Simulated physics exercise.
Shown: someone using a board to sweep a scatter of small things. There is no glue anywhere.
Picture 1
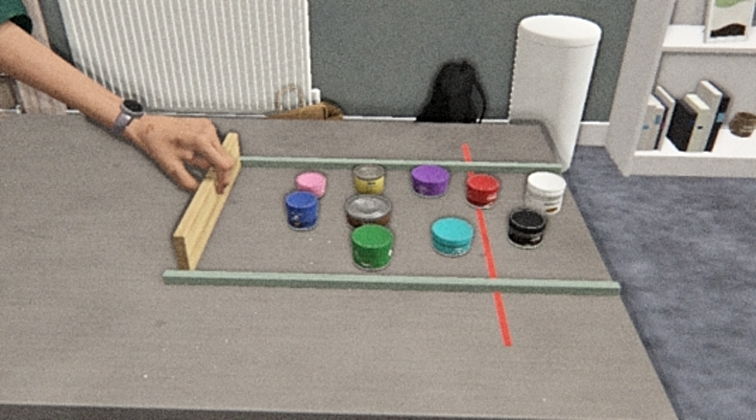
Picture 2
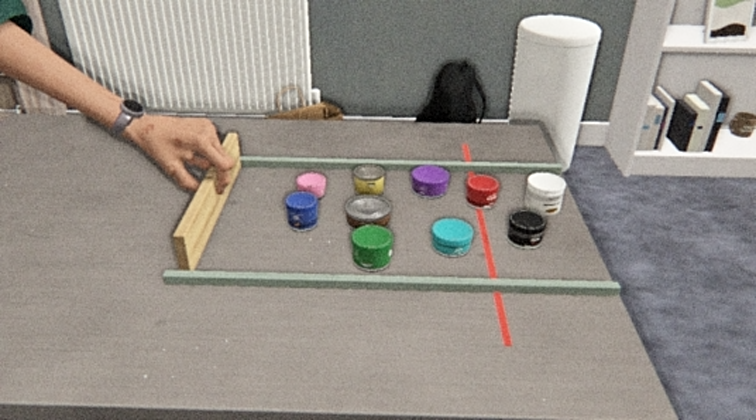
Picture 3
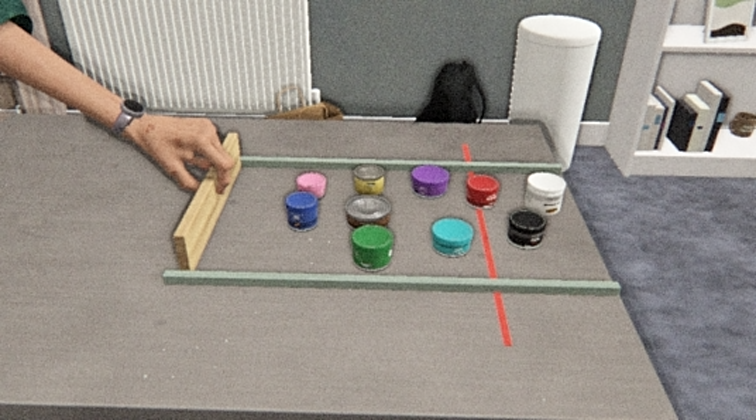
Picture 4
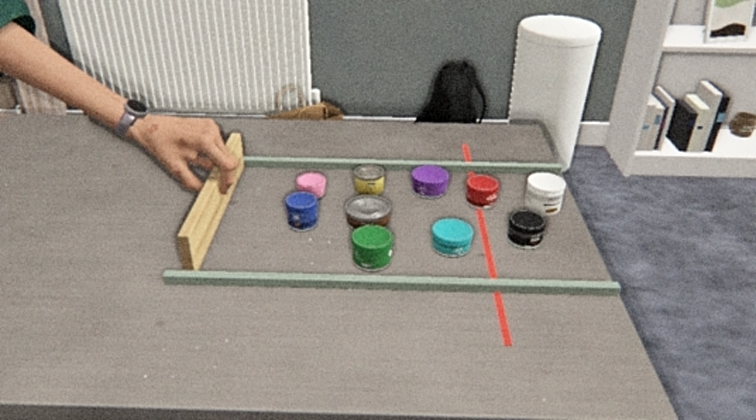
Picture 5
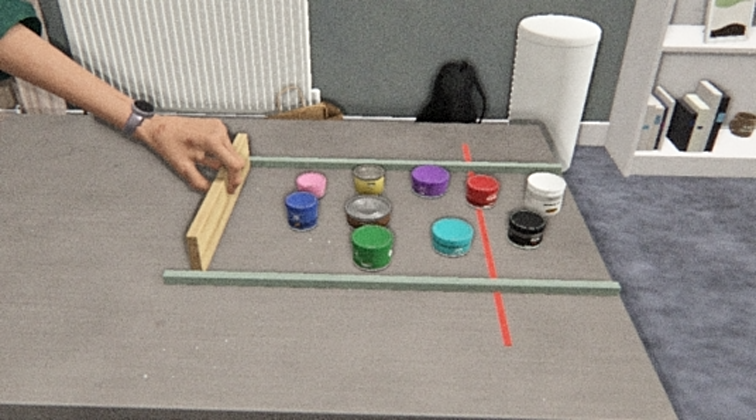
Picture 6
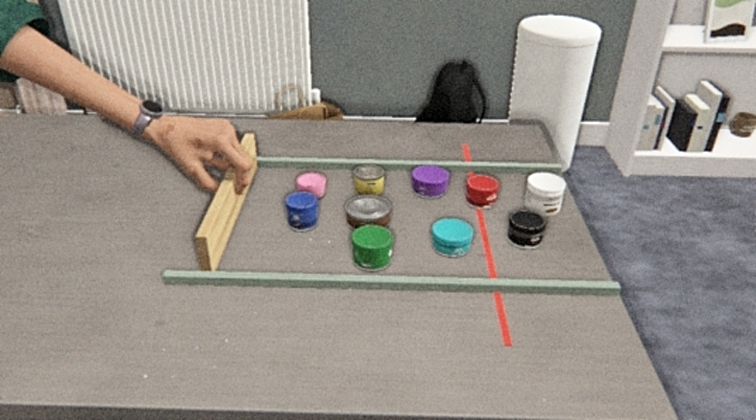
The clip shows a hand holding a wooden board upright on a grey table between two green strips, sliding it slightly right toward several small colourful pots, which stay still near and around a red line.
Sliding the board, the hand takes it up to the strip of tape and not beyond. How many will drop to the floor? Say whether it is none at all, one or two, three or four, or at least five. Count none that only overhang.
The tally of drops is nought.
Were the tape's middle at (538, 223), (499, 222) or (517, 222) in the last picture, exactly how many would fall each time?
2, 0, 1.
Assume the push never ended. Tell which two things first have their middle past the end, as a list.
The white tub comes first, followed by the black tin.
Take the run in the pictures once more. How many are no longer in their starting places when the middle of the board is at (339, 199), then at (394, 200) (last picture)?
In order, the tallies are 4 and 6.
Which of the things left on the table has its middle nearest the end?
Answer: The white tub.
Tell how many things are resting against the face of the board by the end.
It is in contact with 4.
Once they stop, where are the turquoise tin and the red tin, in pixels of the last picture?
The turquoise tin settles near (525, 241); as for the red tin, near (519, 189).
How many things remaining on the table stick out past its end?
The total would be 0.
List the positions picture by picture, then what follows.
In the first frame, white tub (544, 194); black tin (526, 229); red tin (482, 192); board (212, 196); tape (482, 221).
In the second frame, black tin (526, 229); purple pot (430, 182).
In the third frame, red tin (482, 192); green pot (372, 248).
In the fourth frame, white tub (544, 194); board (216, 196).
In the fifth frame, black tin (526, 229); yellow pot (369, 181).
In the sixth frame, white tub (544, 194); black tin (526, 229); red tin (482, 192); board (231, 197); tape (482, 221).
Soon after, none off yet; white tub at rest near (544, 194); black tin at rest near (526, 229); red tin at rest near (482, 192).
At rest, the number that fall off is zero.
